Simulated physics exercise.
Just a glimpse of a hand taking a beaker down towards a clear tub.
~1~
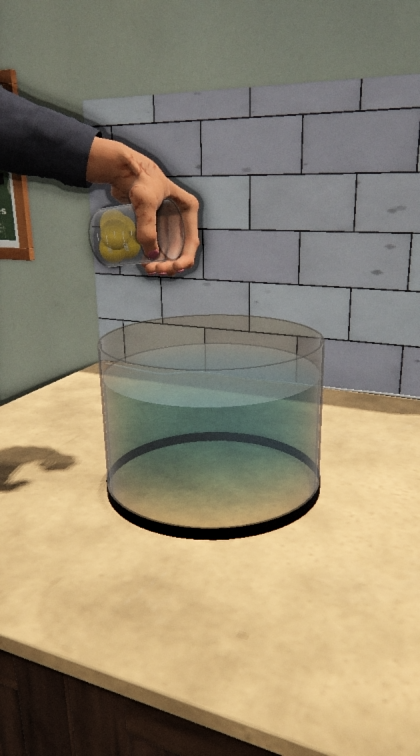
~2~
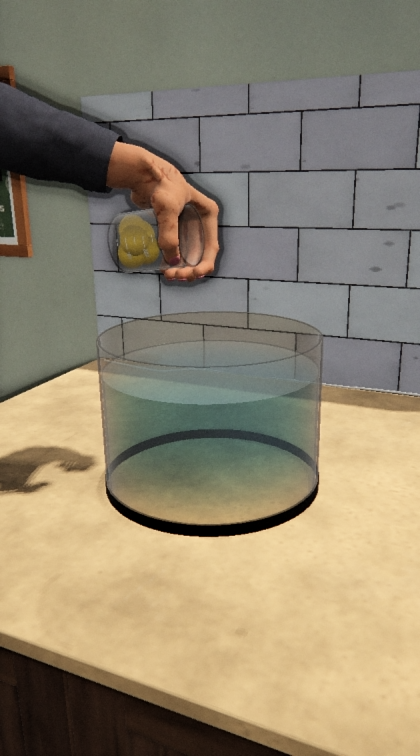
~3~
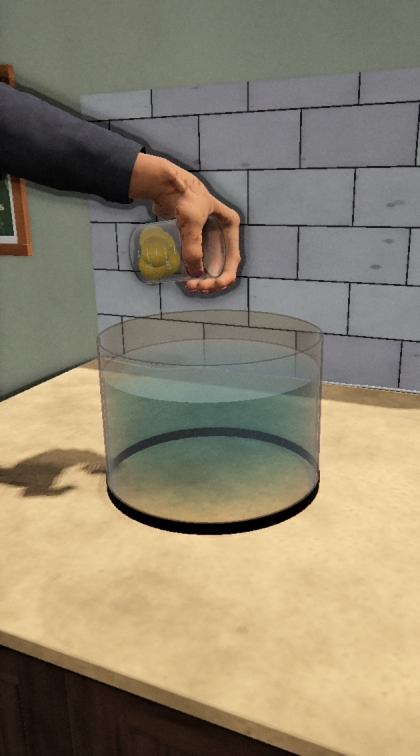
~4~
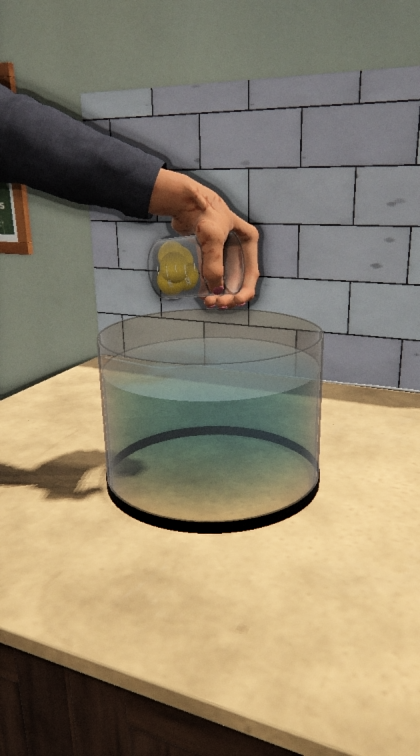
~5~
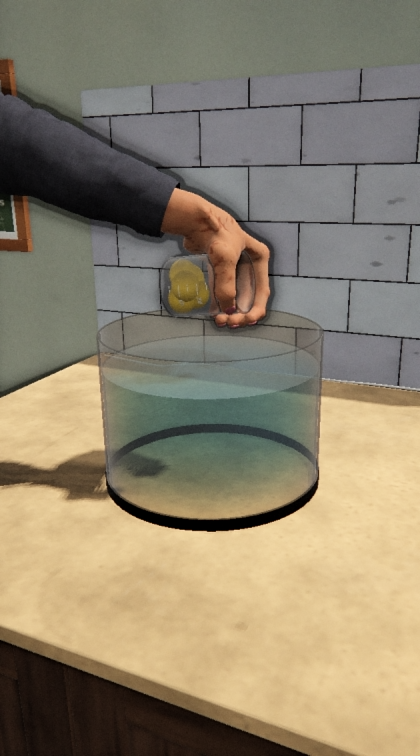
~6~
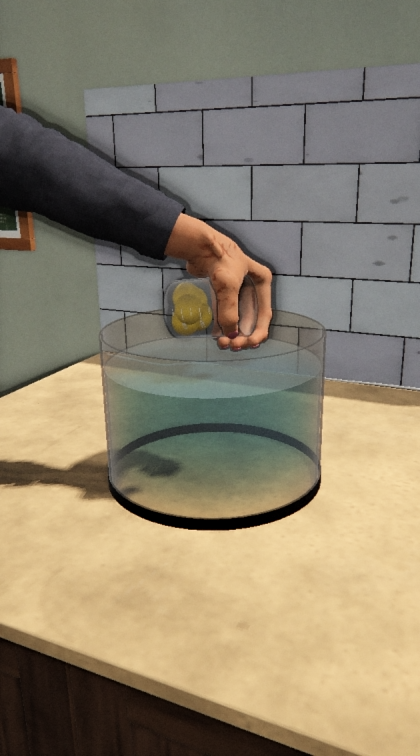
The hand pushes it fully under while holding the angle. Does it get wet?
Yes.
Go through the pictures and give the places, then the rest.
Beaker (138, 234) on its side; above the clear tub, in the first frame.
Beaker (158, 239) on its side; tissue (135, 242); coming down, in the second frame.
Beaker (179, 251) on its side; lower, in the third frame.
Beaker (198, 266) on its side; tissue (175, 268); lower still, in the fourth frame.
Beaker (209, 285) on its side; close to the surface, in the fifth frame.
Beaker (212, 308) on its side; tissue (189, 309); just over the surface, in the sixth frame.
Next, the beaker enters the water.
After that, water pours in as the air escapes.
Finally, the beaker is under, flooded, and the tissue is wet.
